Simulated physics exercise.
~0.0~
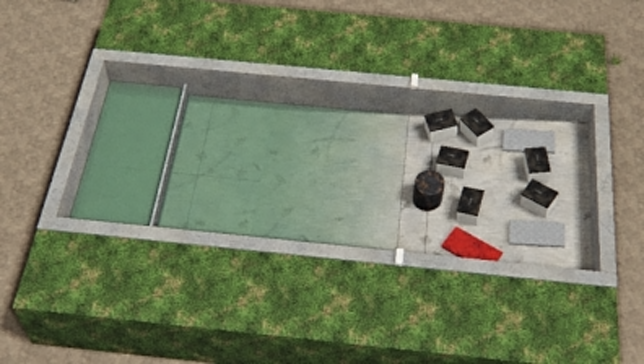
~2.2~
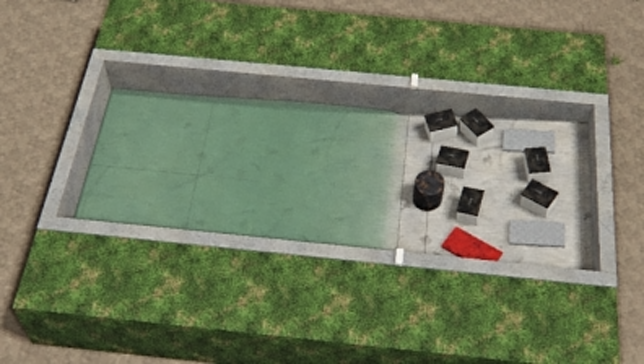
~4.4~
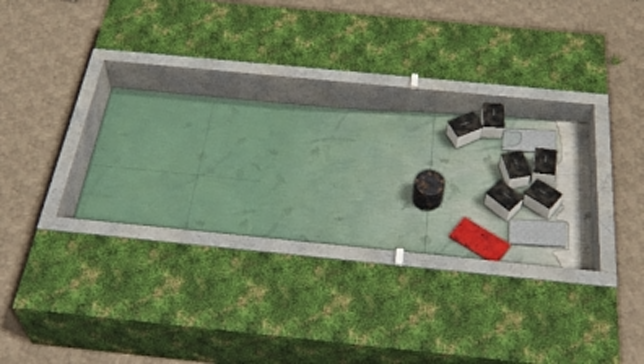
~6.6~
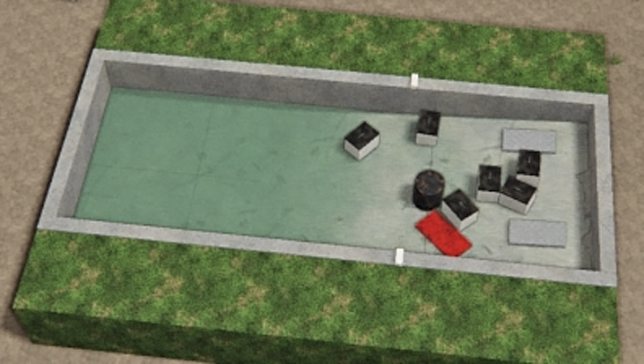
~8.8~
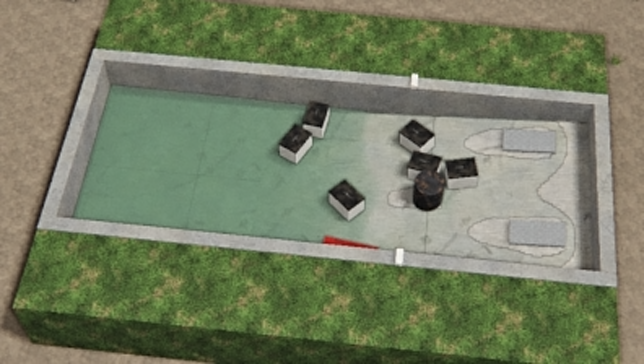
At the start, green water fills the left part of a concrete basin set in grass, with a barrier near the left end, while dark-topped chests, a dark barrel and a red float lie on the bare right side. The barrier disappears, and the loose items stay put. Water then spreads up the slope, pushing the chests and red float right. As it draws back, the chests and float shift left, one chest passing the white marks. At the end, several chests and the red float are past the marks, while the barrel stays near its original place.
